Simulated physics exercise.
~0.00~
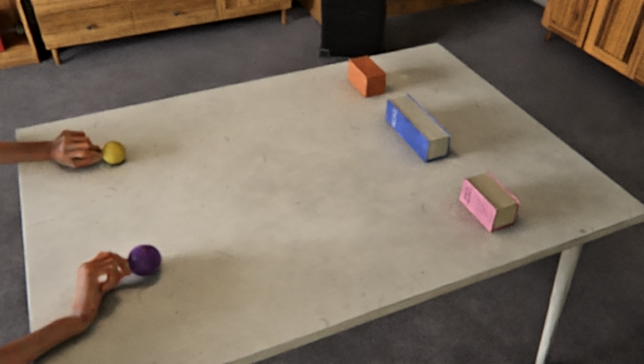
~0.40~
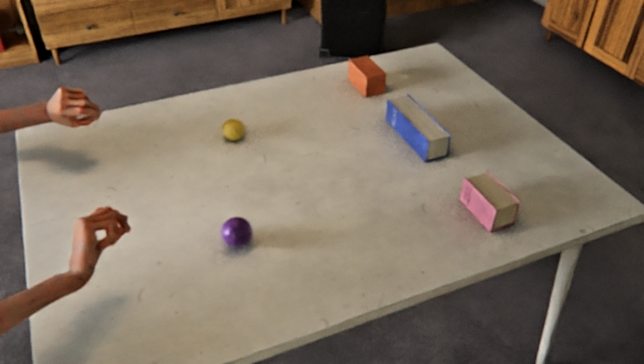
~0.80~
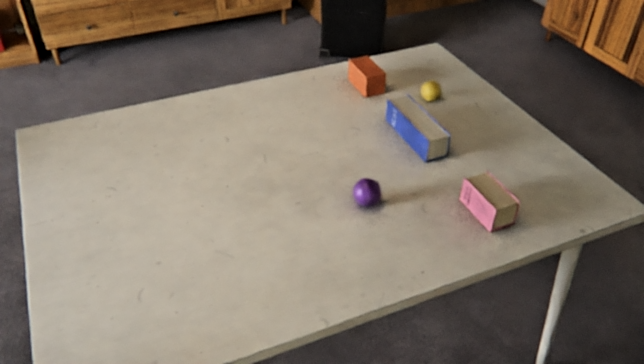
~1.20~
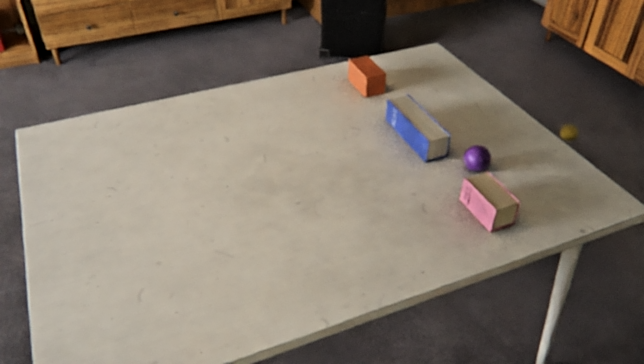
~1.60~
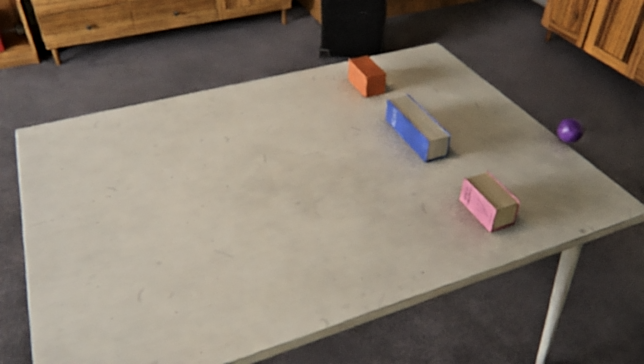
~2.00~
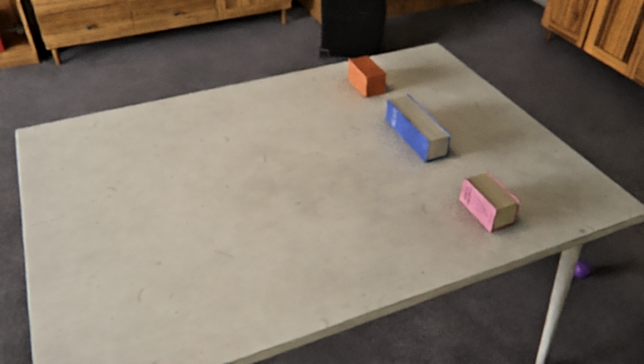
Two hands roll a yellow ball and a purple ball through gaps between blocks and off the table.
